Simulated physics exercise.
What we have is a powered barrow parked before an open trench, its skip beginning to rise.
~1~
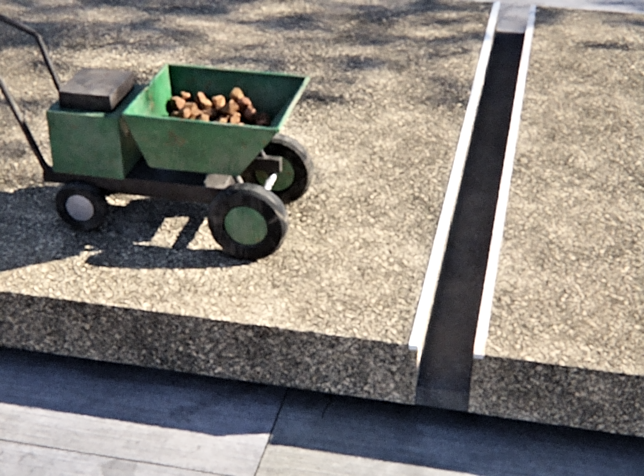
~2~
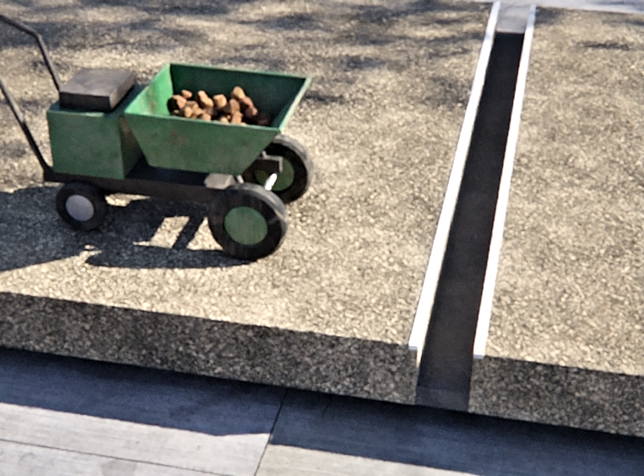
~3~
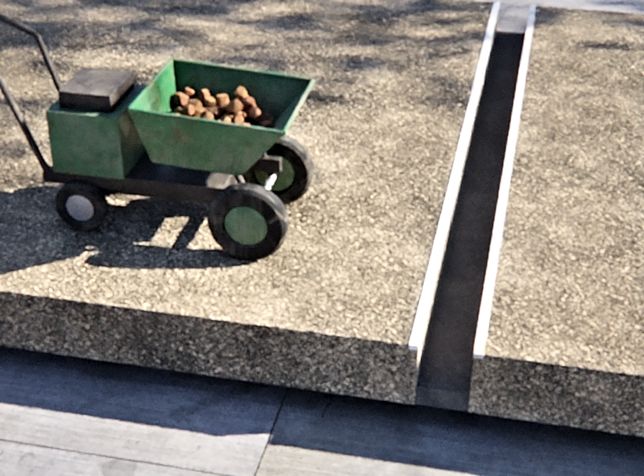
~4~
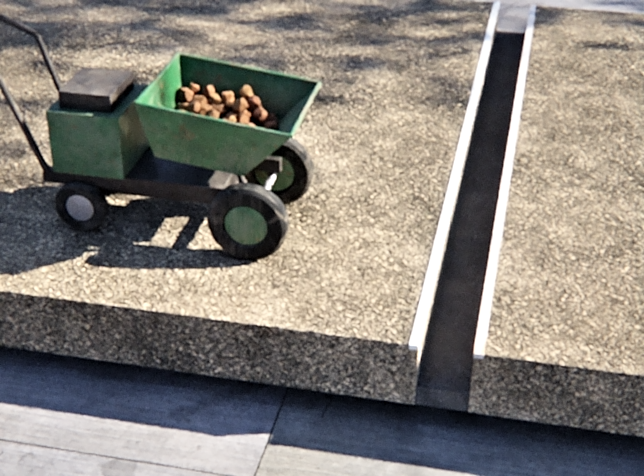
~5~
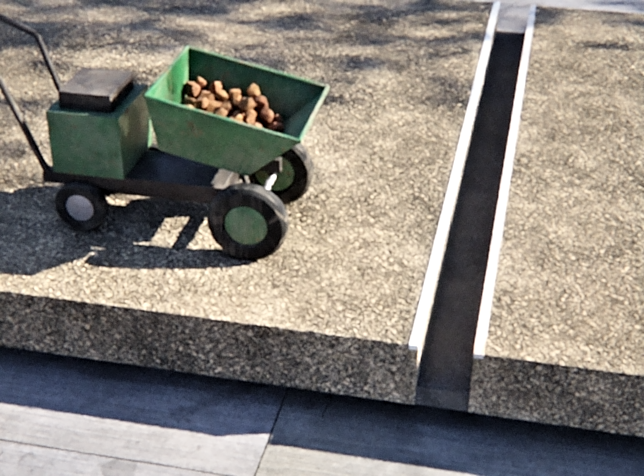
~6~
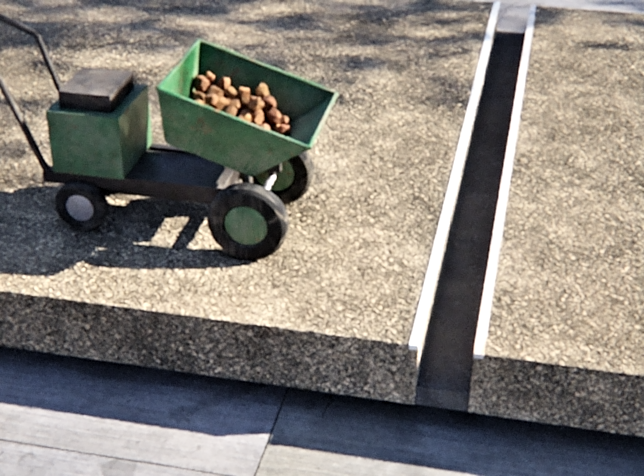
The clip opens on a green powered barrow with a level skip of brown clods, parked left of a narrow, pale-edged trench in a gravelly surface. The skip begins to tilt slowly, its back rising and its front leaning right, and ends clearly tipped, with the clods still inside and the wheels unmoved.
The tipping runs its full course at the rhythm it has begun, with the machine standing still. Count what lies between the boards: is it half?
It catches under half.
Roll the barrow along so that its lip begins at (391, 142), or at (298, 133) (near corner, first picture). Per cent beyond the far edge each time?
In turn 60 and 0 in a hundred.
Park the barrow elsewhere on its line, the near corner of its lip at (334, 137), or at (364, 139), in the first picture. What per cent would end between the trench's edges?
The first gives 90 %, the second 80 %.
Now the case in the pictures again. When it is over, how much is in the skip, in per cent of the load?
It comes to 5 per cent or so.
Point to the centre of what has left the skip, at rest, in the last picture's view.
Close to (418, 242).
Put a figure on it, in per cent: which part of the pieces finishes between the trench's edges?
It comes to 30 per cent or so.
Soon, skip tipped steeply; all in the skip.
A while on, skip tipped right over; most in the skip; about a quarter short of the trench.
Towards the end, skip tipped right over; a small part in the skip; about two thirds short of the trench; about a quarter in or heaped over the trench; a stray few beyond it.
Finally, skip tipped right over; a small part in the skip; about two thirds short of the trench; about a quarter in or heaped over the trench; a stray few beyond it.
